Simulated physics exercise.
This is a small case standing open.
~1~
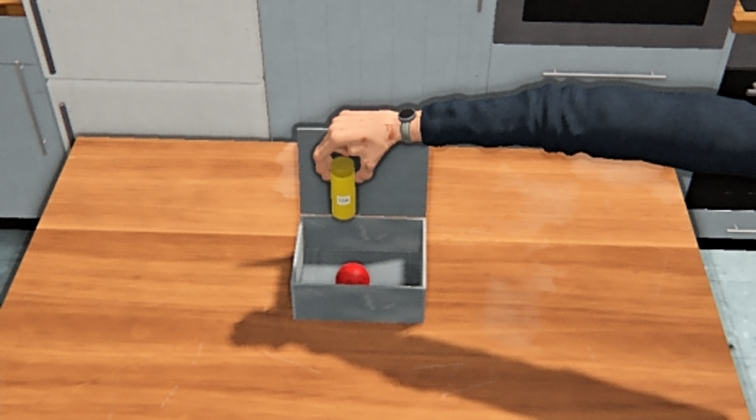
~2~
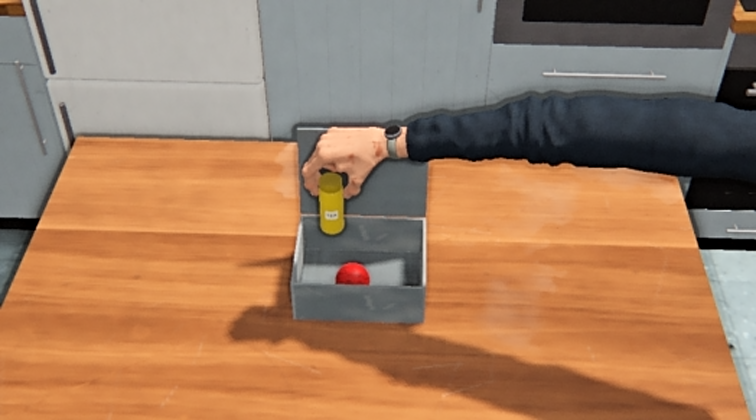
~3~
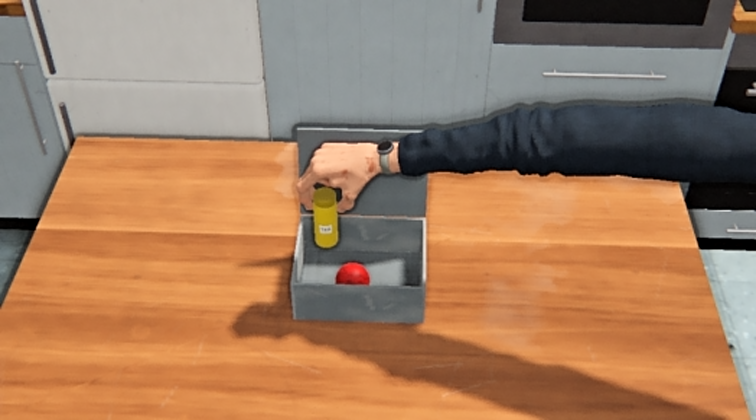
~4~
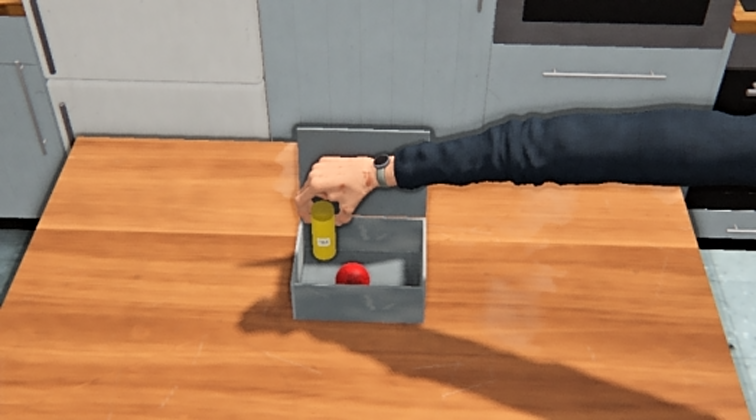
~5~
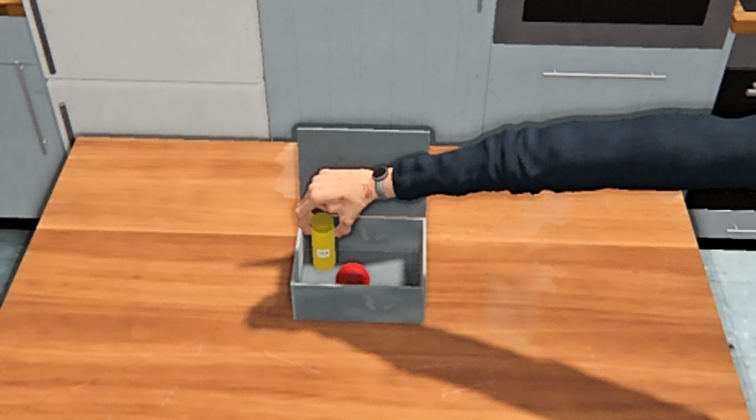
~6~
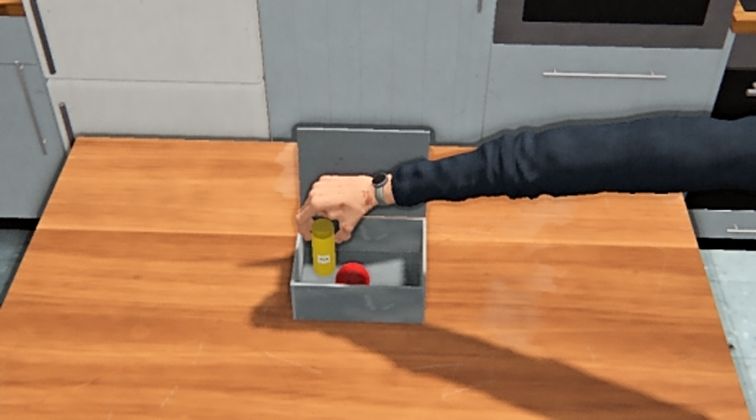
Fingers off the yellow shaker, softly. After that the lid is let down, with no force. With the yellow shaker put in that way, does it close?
The lid stays ajar.
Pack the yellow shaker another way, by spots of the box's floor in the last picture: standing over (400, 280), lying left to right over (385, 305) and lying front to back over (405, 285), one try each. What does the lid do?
First try: It stays ajar; second try: It closes; third try: It sits on the rim.
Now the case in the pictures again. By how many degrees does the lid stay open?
Some 12° above the rim.
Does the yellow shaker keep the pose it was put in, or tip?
It stays as placed.
Then, 1.00 s on from there, lid starting down; yellow shaker shifted well along near (316, 274); red ball shifted a little.
Then, 1.70 s on from there, lid 49° above the rim; yellow shaker shifted well along near (316, 274); red ball shifted a little.
In the end, lid 12° above the rim; moved from the start, yellow shaker; red ball unmoved. At the end, from the last picture's camera, yellow shaker near (316, 274).
